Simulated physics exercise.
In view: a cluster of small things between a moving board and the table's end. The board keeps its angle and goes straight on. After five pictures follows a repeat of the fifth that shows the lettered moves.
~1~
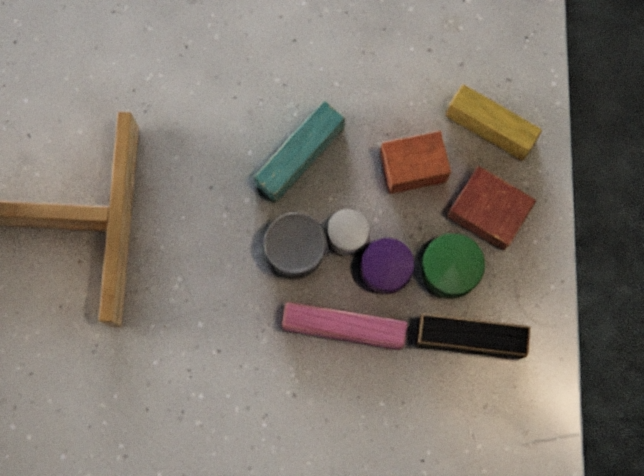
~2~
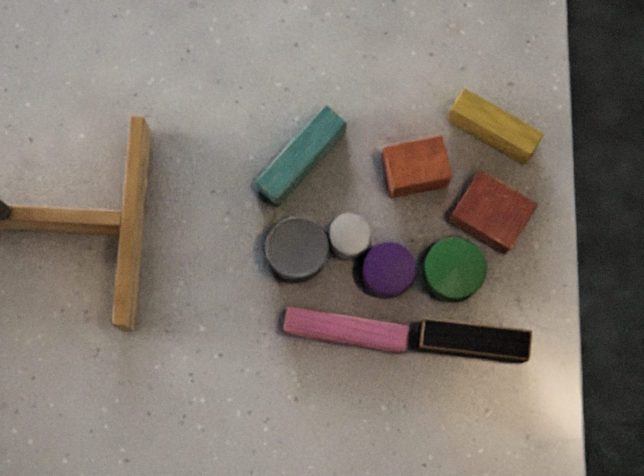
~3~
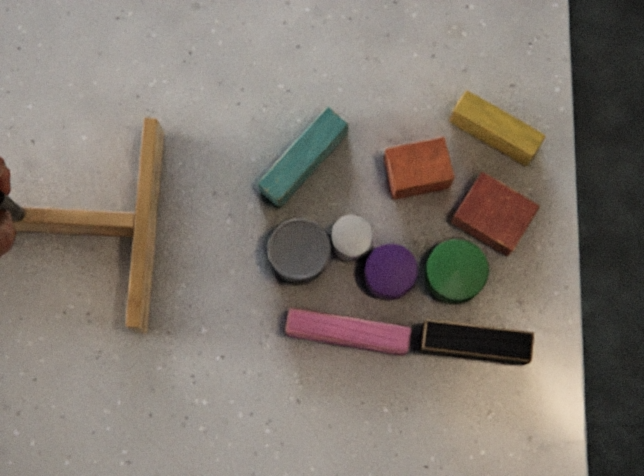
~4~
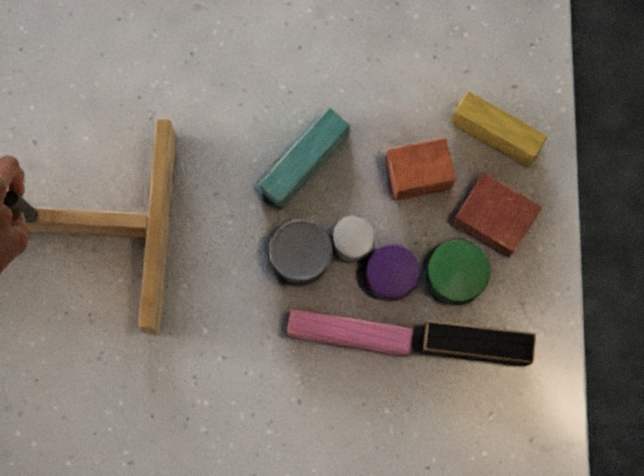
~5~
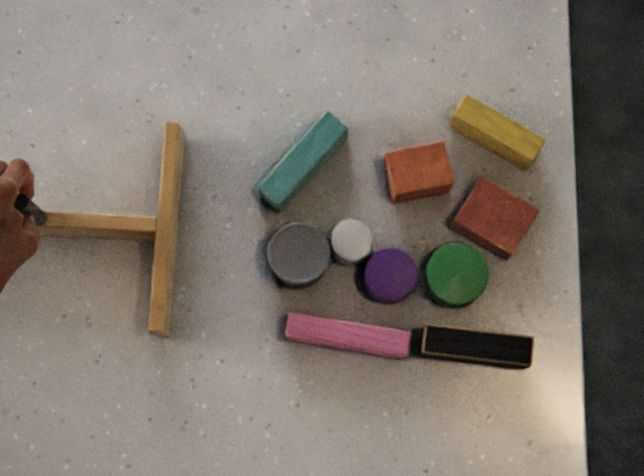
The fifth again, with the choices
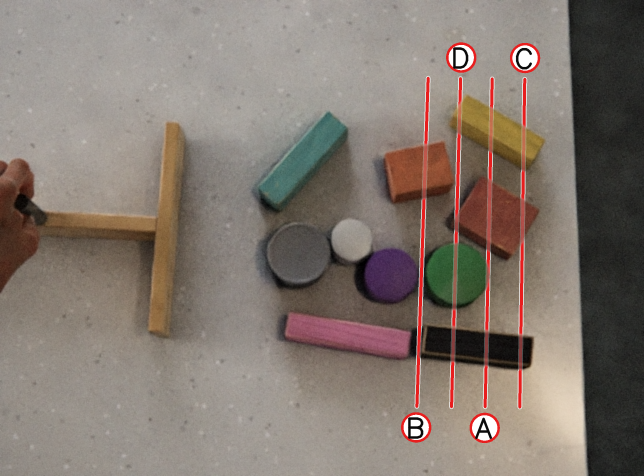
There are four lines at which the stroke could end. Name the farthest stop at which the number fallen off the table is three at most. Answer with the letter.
No fourth one falls up to A.
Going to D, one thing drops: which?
It is the black stick.
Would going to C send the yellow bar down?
Yes.
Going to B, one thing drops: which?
The black stick.
On the marked copy, A at (489, 237); B at (423, 237); C at (522, 238); D at (456, 237).
Following A. Soon after the start, board (282, 225); turquoise bar (326, 155); white tin (366, 236).
Later, board (399, 226); black stick (579, 357); green tin (525, 294).
In the end, board (490, 227); red block over the edge; black stick over the edge; two fallen.
As for the rest, B is within the limit but short; C drops five; D is within the limit but short.
